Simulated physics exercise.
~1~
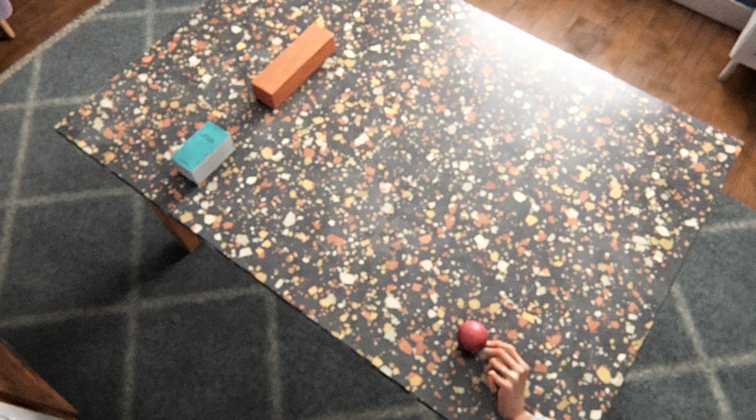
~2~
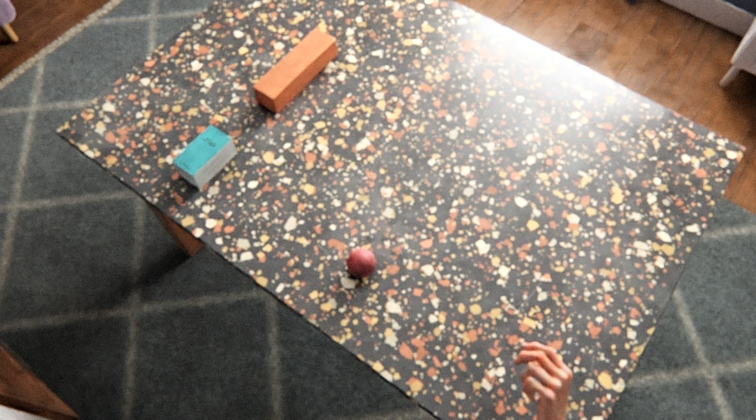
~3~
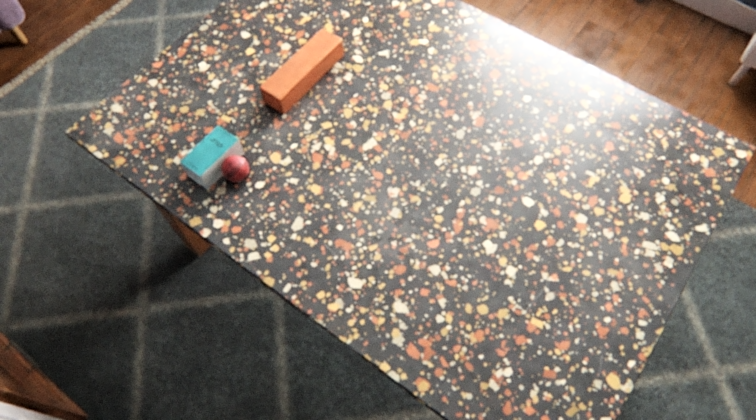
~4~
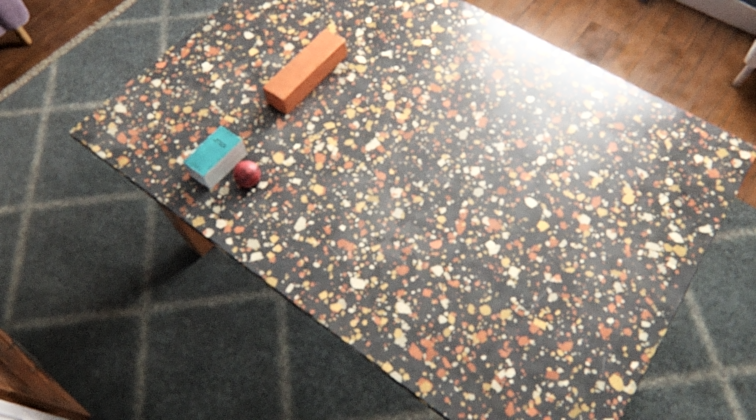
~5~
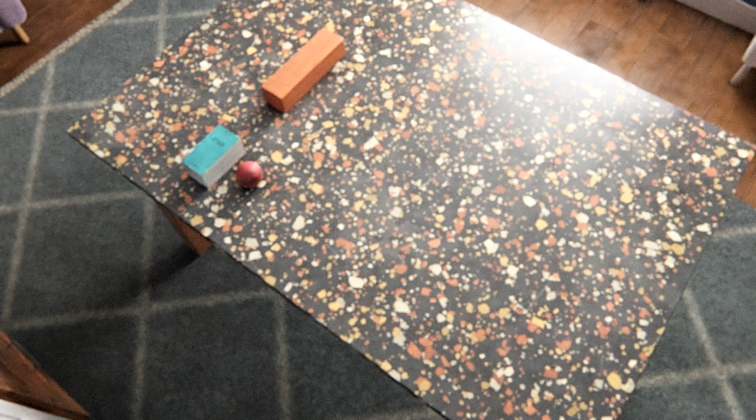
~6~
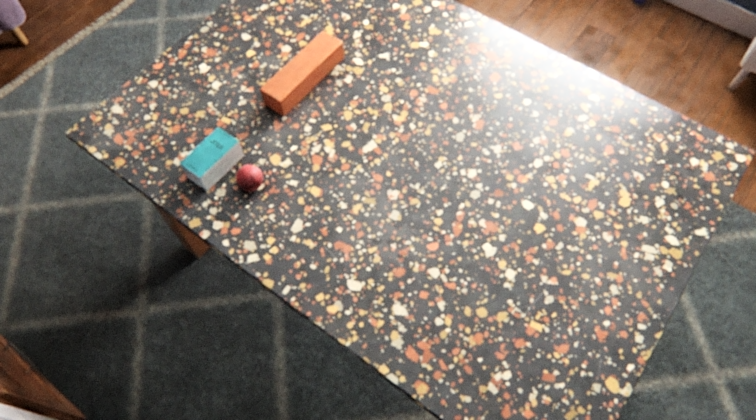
In the video, a hand releases a red ball across a speckled tabletop and draws back as the ball rolls left and up towards a turquoise book and an orange block. The ball meets the book, bounces back slightly to the right, and comes to rest beside it.
